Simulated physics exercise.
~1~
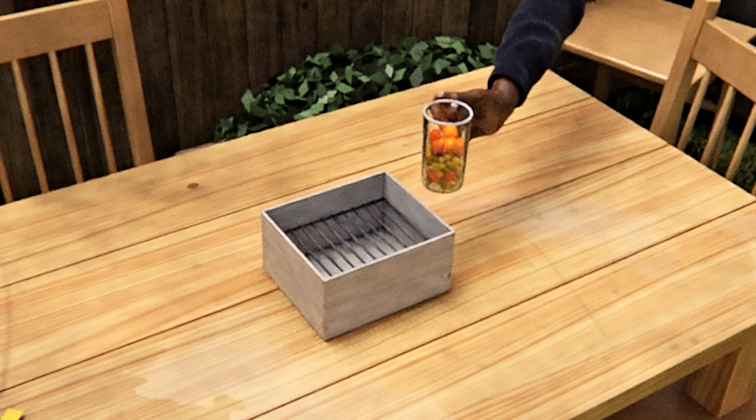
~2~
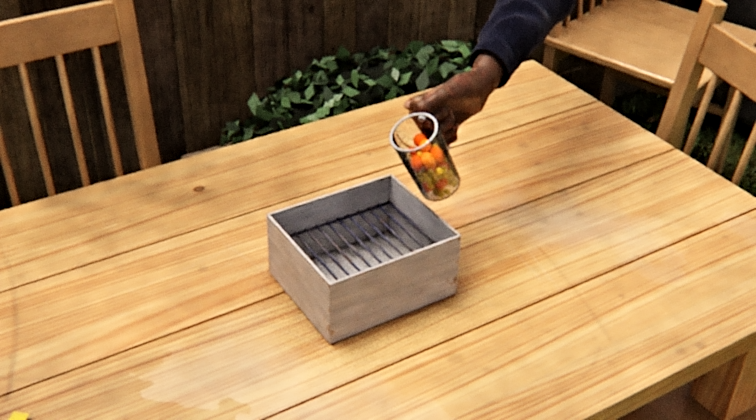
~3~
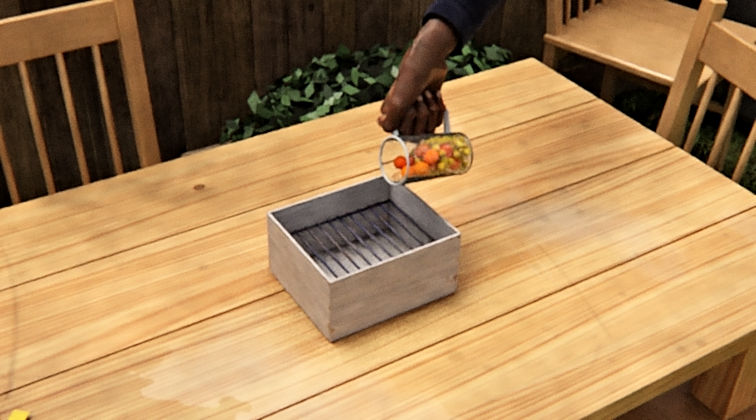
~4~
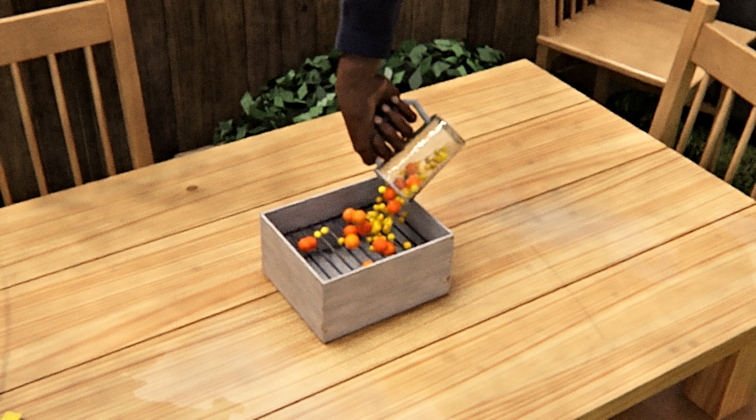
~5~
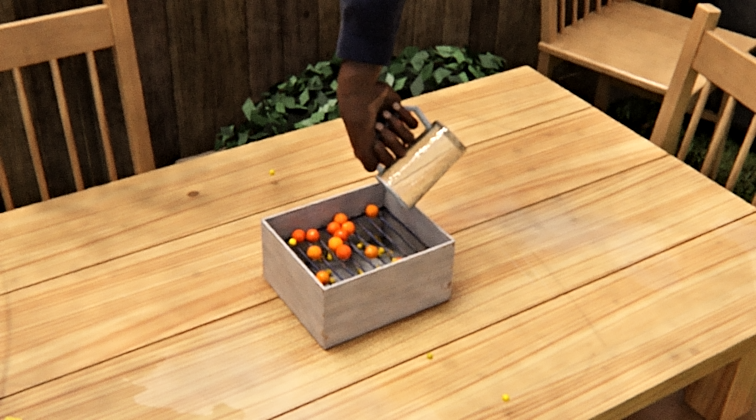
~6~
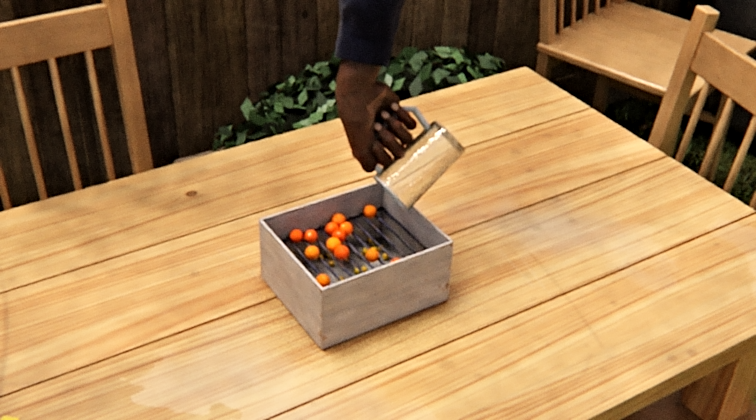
A hand tipped a clear cup of orange and yellow balls over a wooden box with a wire rack inside, pouring them all out. The orange ones came to rest on the wires, while nearly all the smaller yellow ones dropped through the gaps.
